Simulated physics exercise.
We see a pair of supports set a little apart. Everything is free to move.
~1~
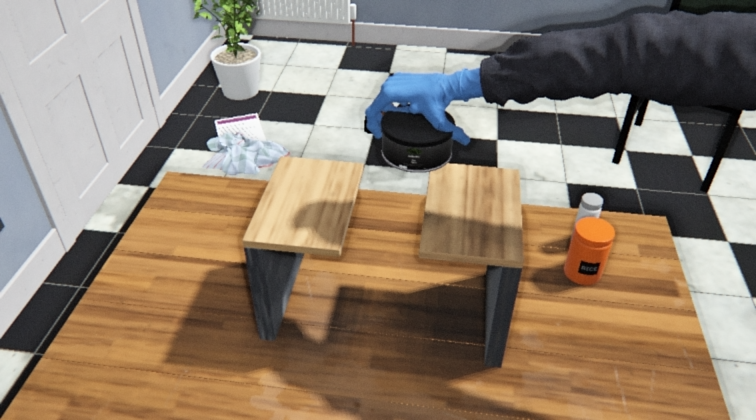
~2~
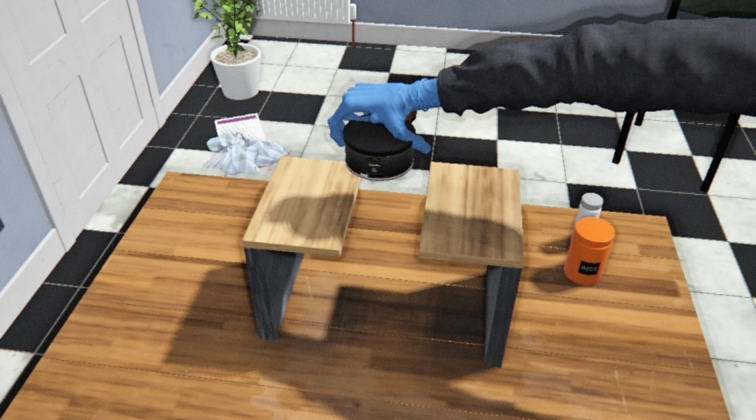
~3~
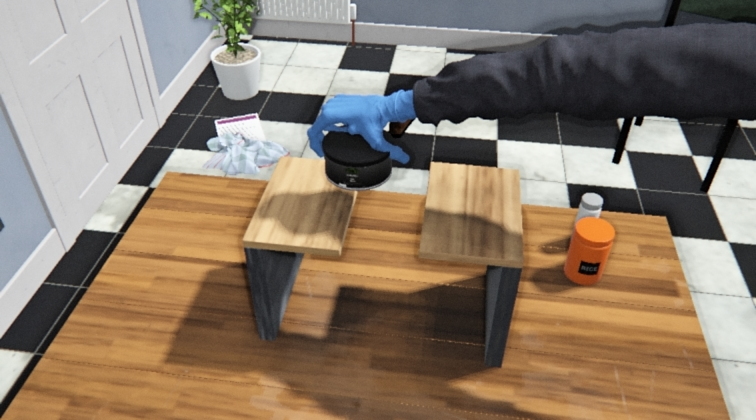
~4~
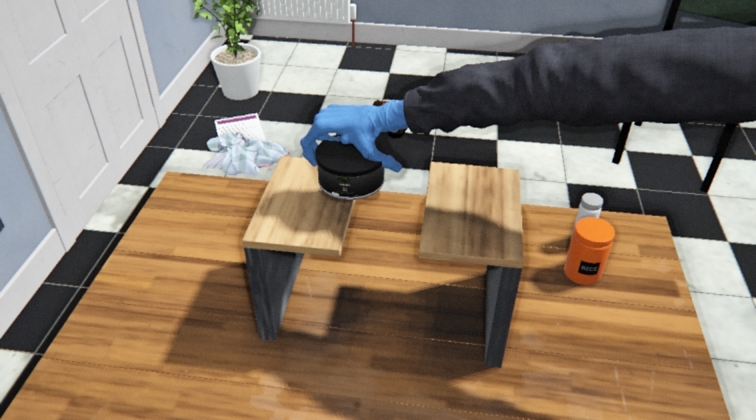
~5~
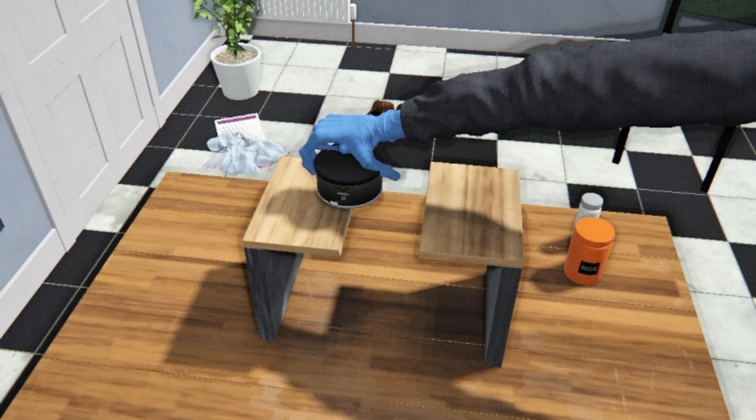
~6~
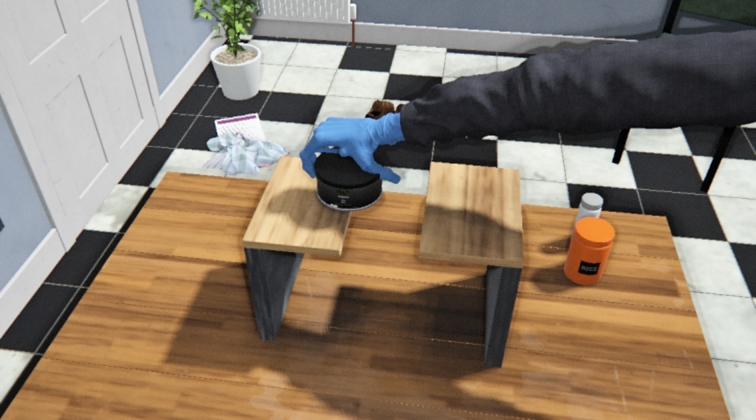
A blue-gloved hand carries a black tub leftward and slightly nearer above two wooden supports.
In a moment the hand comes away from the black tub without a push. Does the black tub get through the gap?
As it turns out, it lodges.
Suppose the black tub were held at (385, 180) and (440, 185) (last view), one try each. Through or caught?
In the first case it reaches the table; in the second case it stays on top.
Then, 0.10 s later than the last frame, things are still on the move.
Then, 0.20 s later than the last frame, black tub moved a little near (350, 190).
Then, 0.50 s later than the last frame, black tub resting near (350, 190).
When it is over, all 3 as before. End places, in pixels of the last picture, black tub near (350, 190). The tub stays on top.
